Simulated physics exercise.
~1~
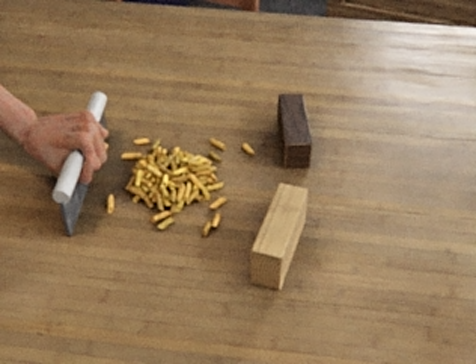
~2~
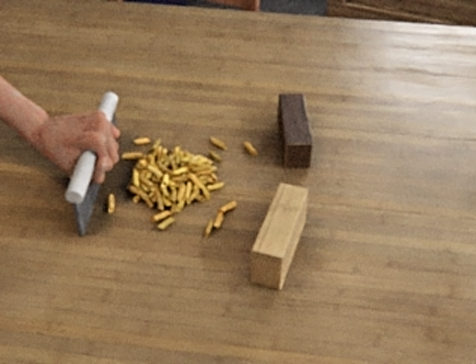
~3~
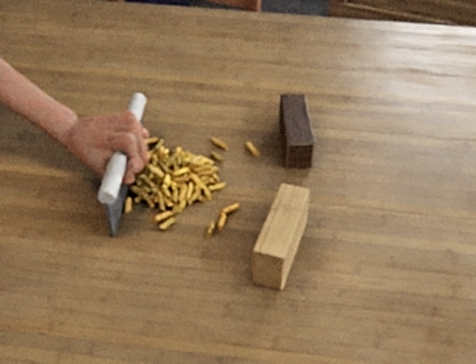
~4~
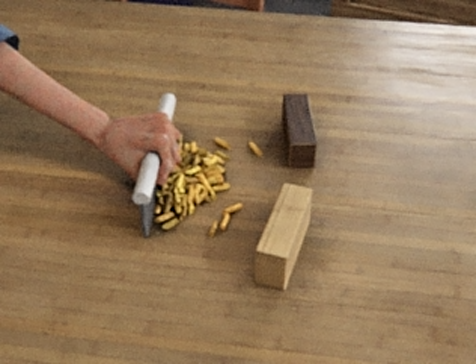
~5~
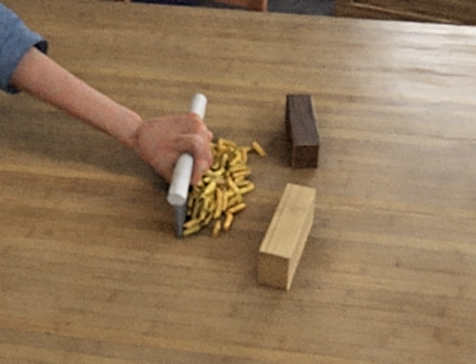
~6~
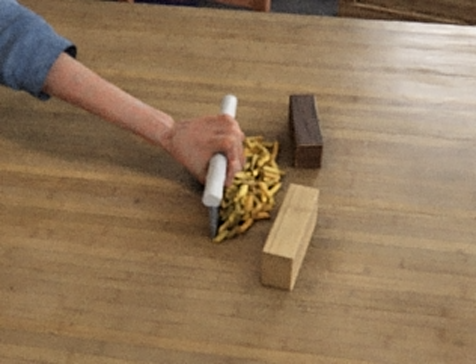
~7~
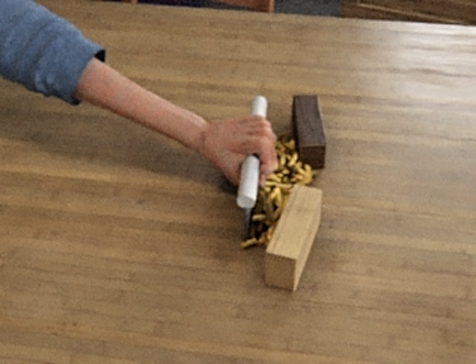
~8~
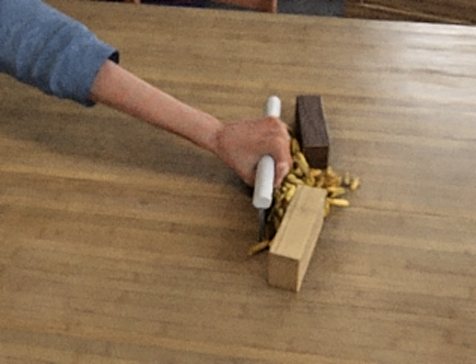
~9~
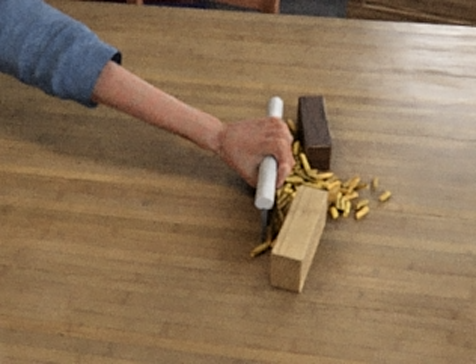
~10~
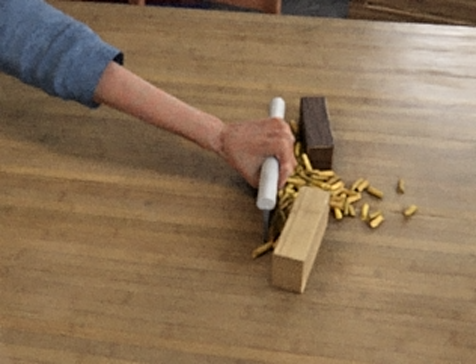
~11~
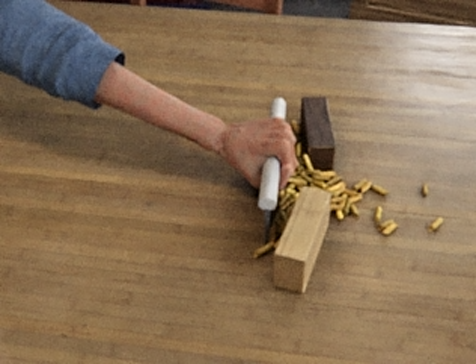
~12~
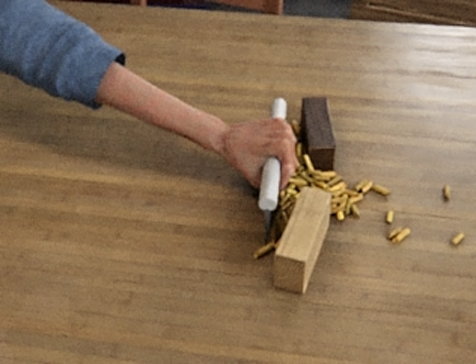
A hand holding a scraper with a white handle pushed a pile of small yellow pasta pieces rightwards across a wooden table against two blocks, where some spilled through the gap, a few rolled on, and most stayed heaped behind as the scraper stopped.
